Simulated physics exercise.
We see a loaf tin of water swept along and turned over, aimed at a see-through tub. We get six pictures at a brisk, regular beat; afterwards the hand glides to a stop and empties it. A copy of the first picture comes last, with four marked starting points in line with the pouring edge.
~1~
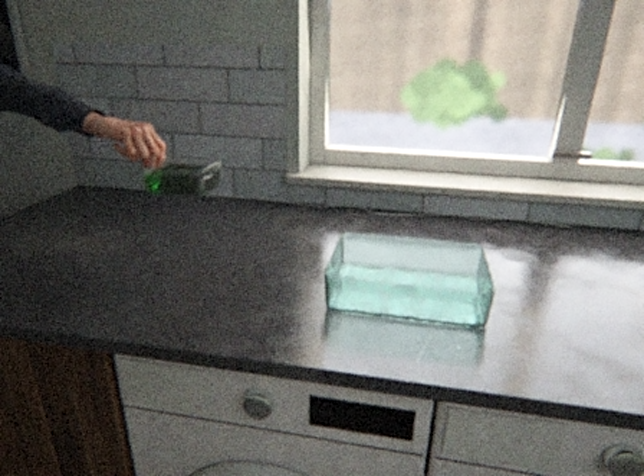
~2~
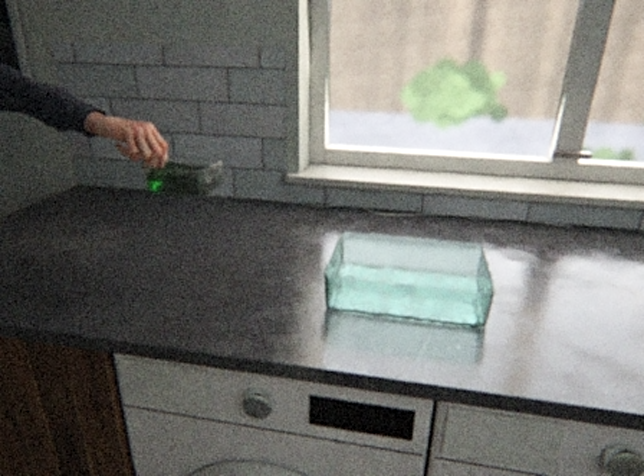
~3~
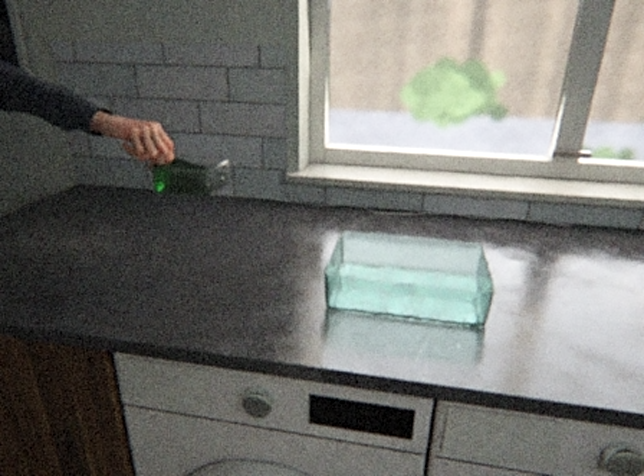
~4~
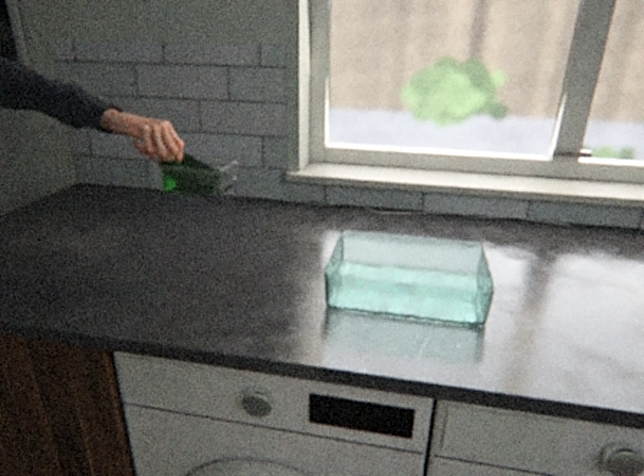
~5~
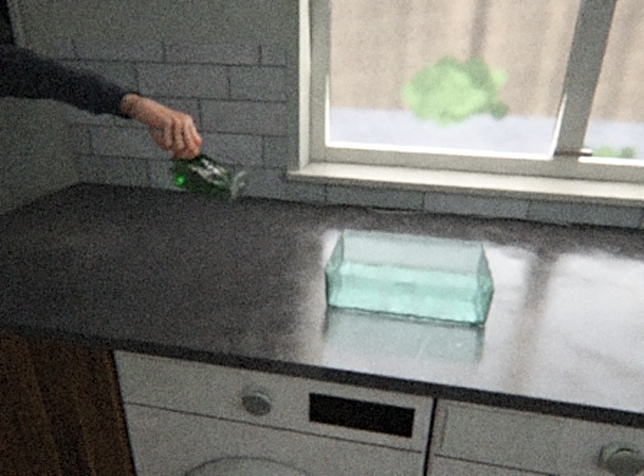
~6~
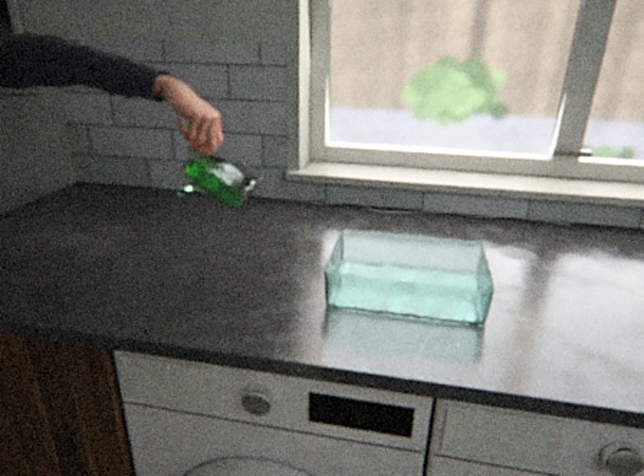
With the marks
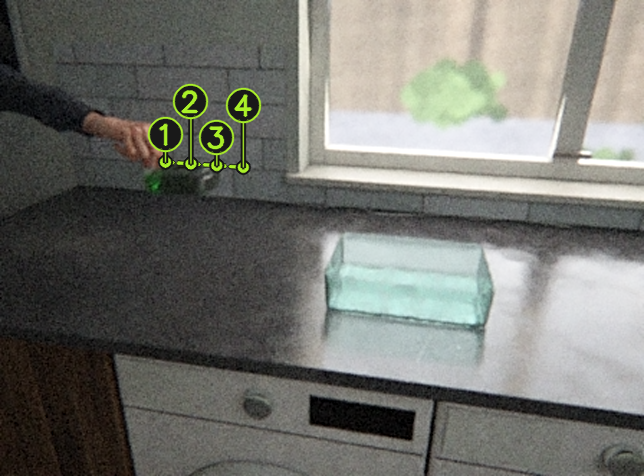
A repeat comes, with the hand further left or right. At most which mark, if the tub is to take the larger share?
4.
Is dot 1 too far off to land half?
Yes.
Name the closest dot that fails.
Dot 3.
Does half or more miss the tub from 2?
Yes.
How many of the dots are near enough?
One of the four.
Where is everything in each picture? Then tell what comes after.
Upright, lip at (211, 165); tub from (326, 307) to (487, 326); nothing has left yet, in the first picture.
Upright, lip at (213, 165); nothing has left yet, in the second picture.
Upright, lip at (219, 164); nothing has left yet, in the third picture.
Upright, lip at (229, 165); water is over the rim, down to (169, 160), in the fourth picture.
Tipped about 13°, lip at (243, 171); water is over the rim, down to (180, 169), in the fifth picture.
Tipped about 32°, lip at (255, 182); water is over the rim, down to (189, 190), in the sixth picture.
In lime, 1 at (165, 162); 2 at (190, 163); 3 at (216, 165); 4 at (243, 167).
Choosing 1, about 0 % lands in the tub, 100 % falls short.
Choosing 2, about 0 % lands in the tub, 98 % falls short.
Choosing 3, about 20 % lands in the tub, 75 % falls short and 5 % goes beside or beyond.
Choosing 4, about 70 % lands in the tub, 24 % falls short and 6 % goes beside or beyond.
